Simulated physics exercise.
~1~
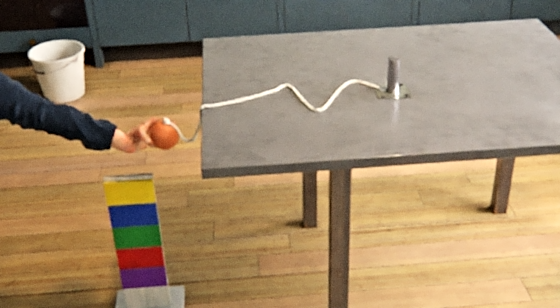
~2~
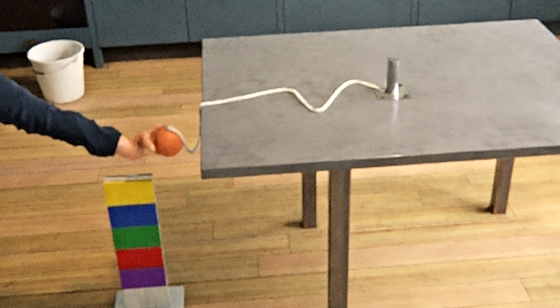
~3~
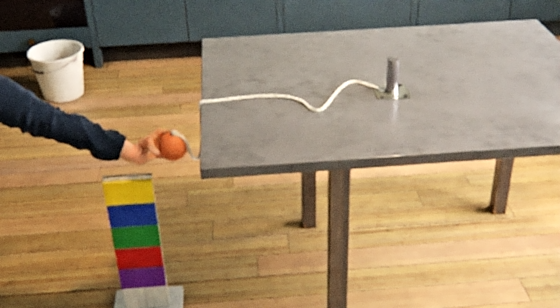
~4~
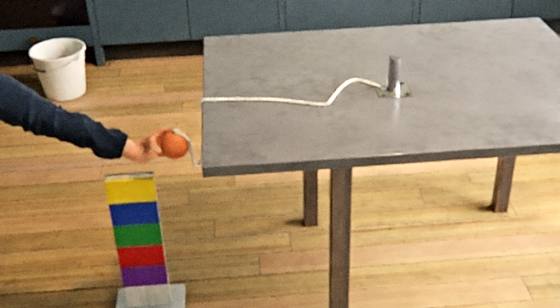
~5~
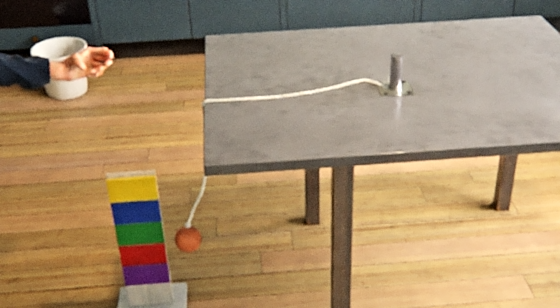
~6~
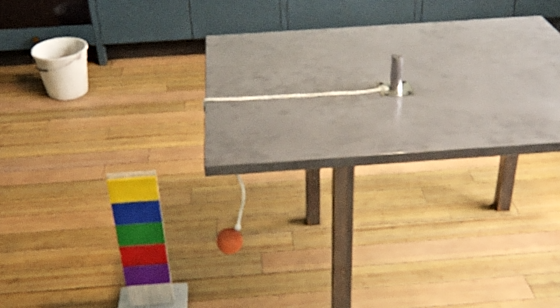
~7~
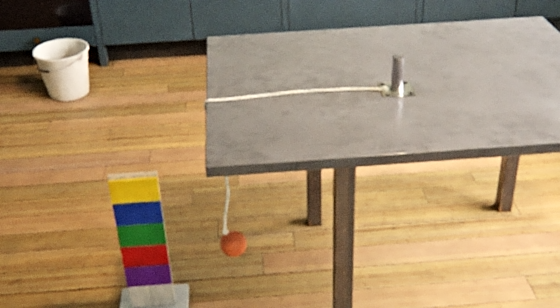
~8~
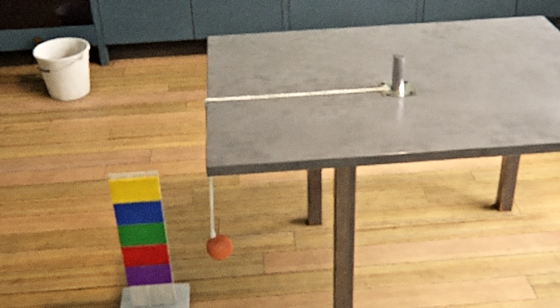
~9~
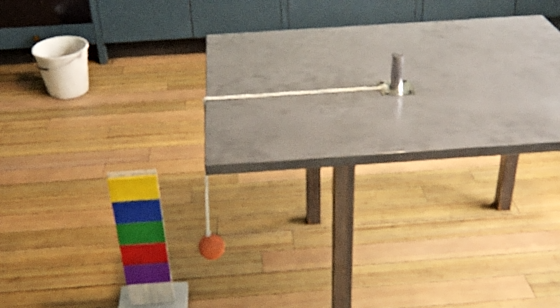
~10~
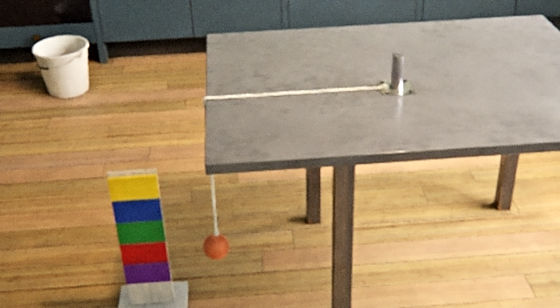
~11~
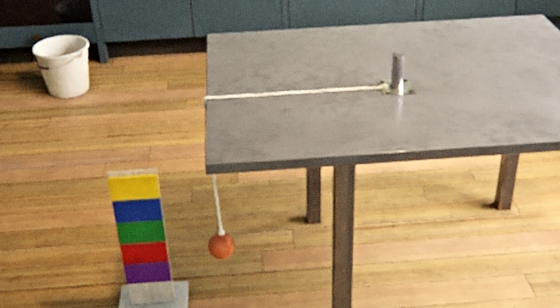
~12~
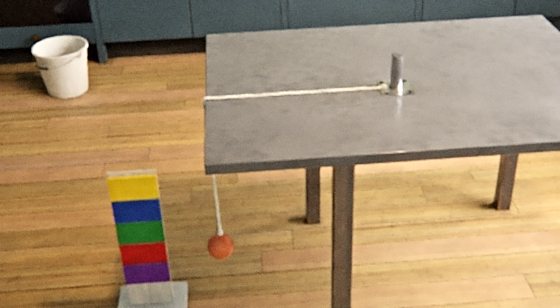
An orange ball tied by a white cord to a post on a grey table is held beside the table's edge, then released by a hand that withdraws left; it drops, swings right and back beneath the edge, and settles hanging level with the red band of a coloured scale.
